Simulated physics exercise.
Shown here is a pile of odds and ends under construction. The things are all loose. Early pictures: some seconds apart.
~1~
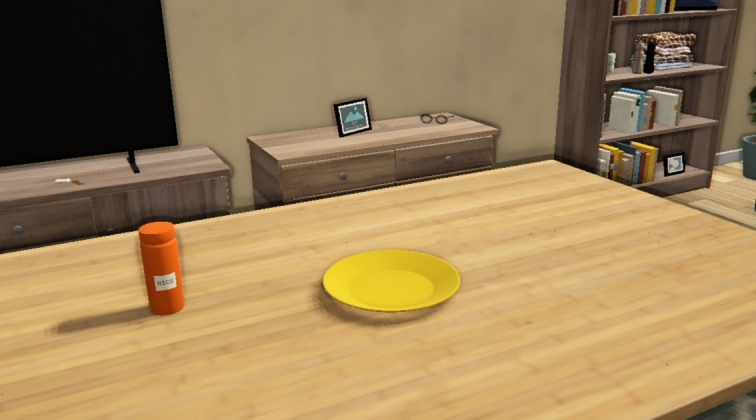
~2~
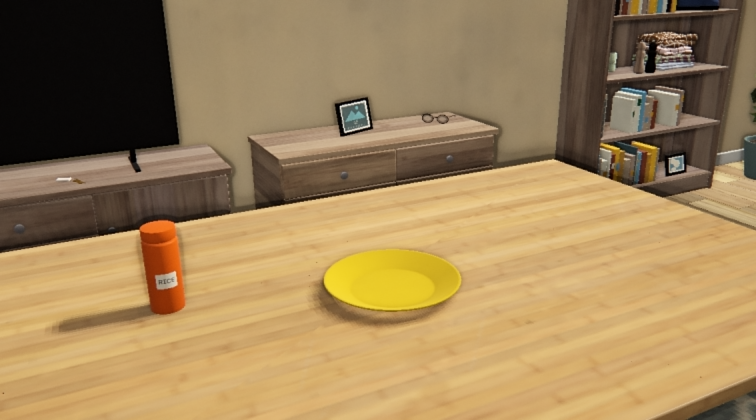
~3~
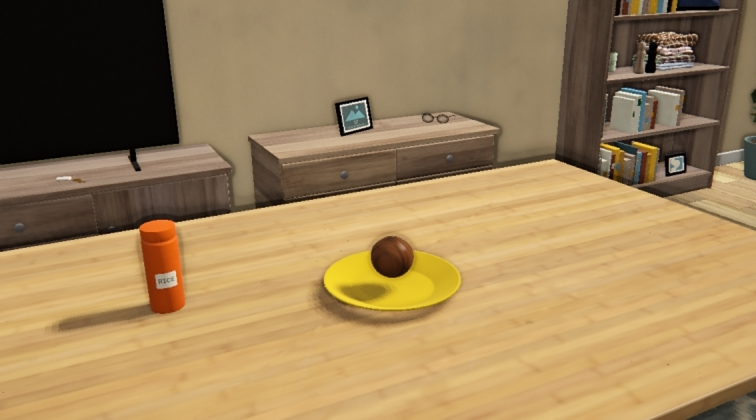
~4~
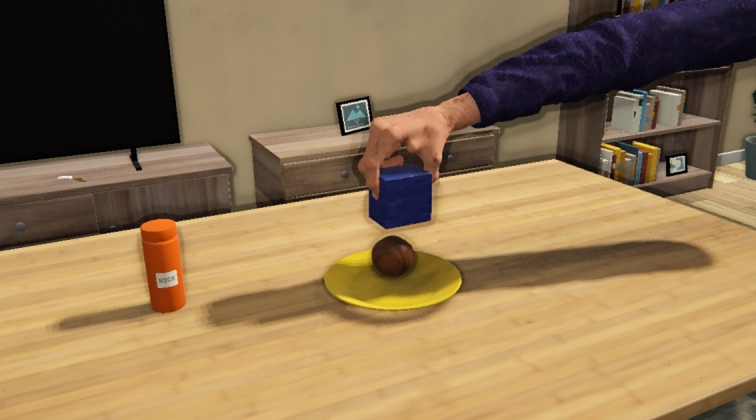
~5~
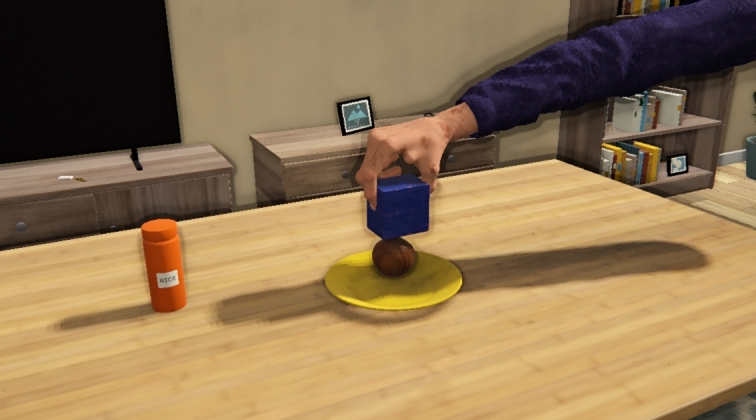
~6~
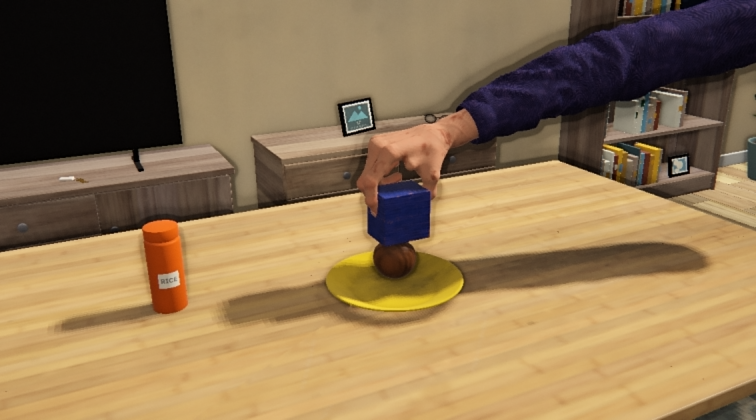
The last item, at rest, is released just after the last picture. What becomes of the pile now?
The pile falls over.
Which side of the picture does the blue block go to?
Off rightwards in the picture.
Then, 0.40 s after the last picture, blue block now fallen.
Then, 0.60 s after the last picture, things are still on the move.
At rest, fallen, blue block; the other 3 in place. Seen from the same camera at the end, blue block near (489, 247). The pile loses its balance.
